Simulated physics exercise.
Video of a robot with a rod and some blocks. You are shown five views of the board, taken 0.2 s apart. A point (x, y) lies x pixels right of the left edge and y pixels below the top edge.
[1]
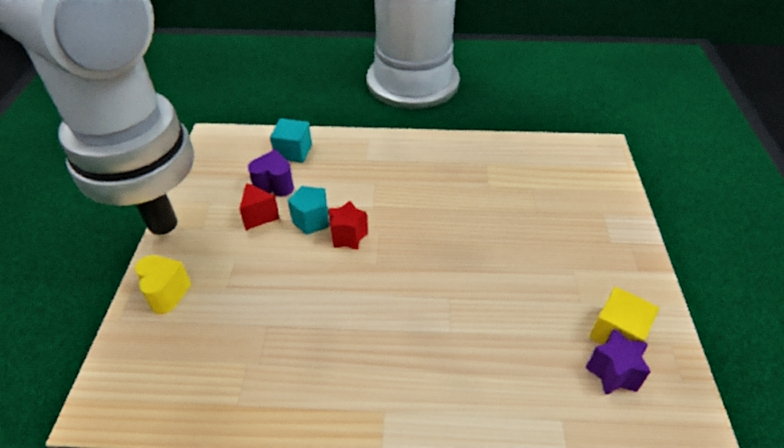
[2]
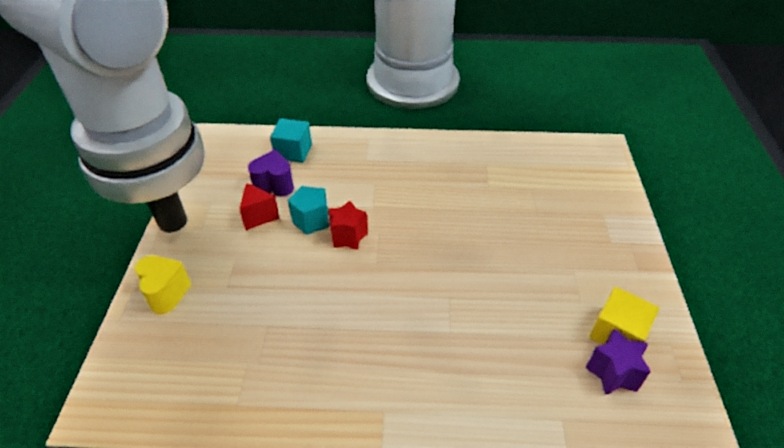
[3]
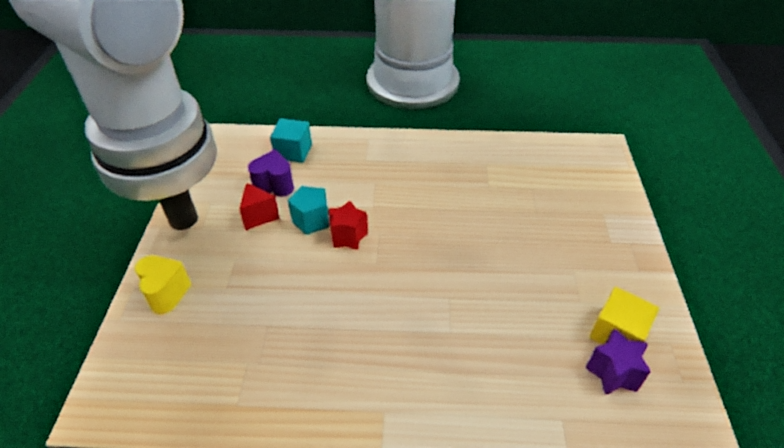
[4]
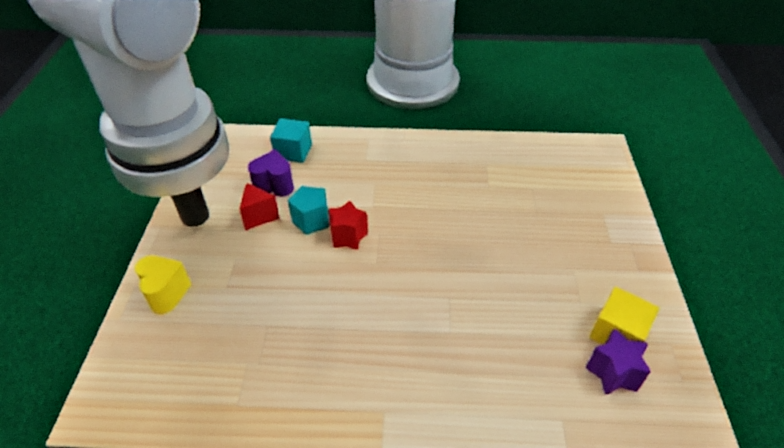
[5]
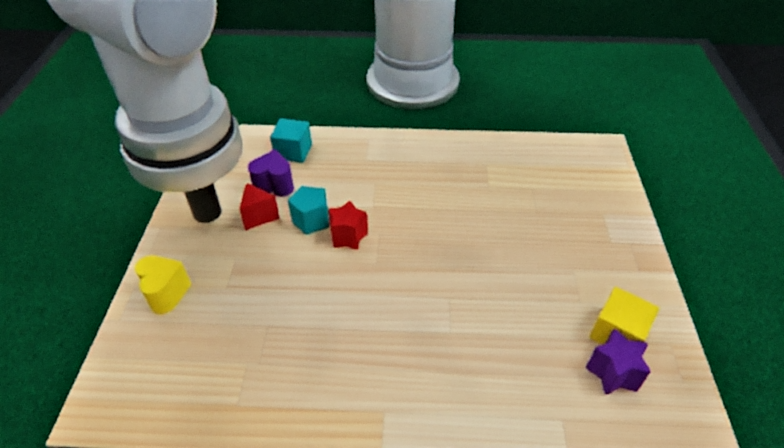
A grey robot arm with a black rod slides a short way rightward along the left side of a pale wooden board, seen from above on a green surface. Near the rod sit a yellow heart, a red block, a purple heart, two turquoise blocks and a red star, with a yellow block and purple star at lower right. The rod nears the red block, while every block and the camera stay still.
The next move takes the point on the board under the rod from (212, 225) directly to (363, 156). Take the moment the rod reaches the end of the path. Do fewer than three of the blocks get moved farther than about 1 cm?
The answer is no.
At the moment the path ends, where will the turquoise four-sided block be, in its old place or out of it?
Somewhere new.
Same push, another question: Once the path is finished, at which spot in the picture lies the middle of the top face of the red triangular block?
If I read the scene right, the answer is (272, 191).
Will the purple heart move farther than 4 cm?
I believe so.
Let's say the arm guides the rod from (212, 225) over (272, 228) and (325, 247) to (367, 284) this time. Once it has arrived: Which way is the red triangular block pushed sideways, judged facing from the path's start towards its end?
The left.
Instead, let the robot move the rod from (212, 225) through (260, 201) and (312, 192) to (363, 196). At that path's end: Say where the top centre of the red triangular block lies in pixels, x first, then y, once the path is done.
At roughly (273, 192).
The first path, step by step. One third of the way, rod (263, 187); red triangular block (272, 191), turned 55° clockwise; purple heart (273, 159), turned 10° clockwise.
Two thirds of the way, rod (315, 164); red triangular block (272, 191), turned 55° clockwise; purple heart (298, 141), turned 45° anticlockwise; turquoise four-sided block (292, 120).
At the end, rod (362, 144); red triangular block (272, 191), turned 55° clockwise; purple heart (299, 140), turned 50° anticlockwise; turquoise four-sided block (292, 120); turquoise five-sided block unmoved.
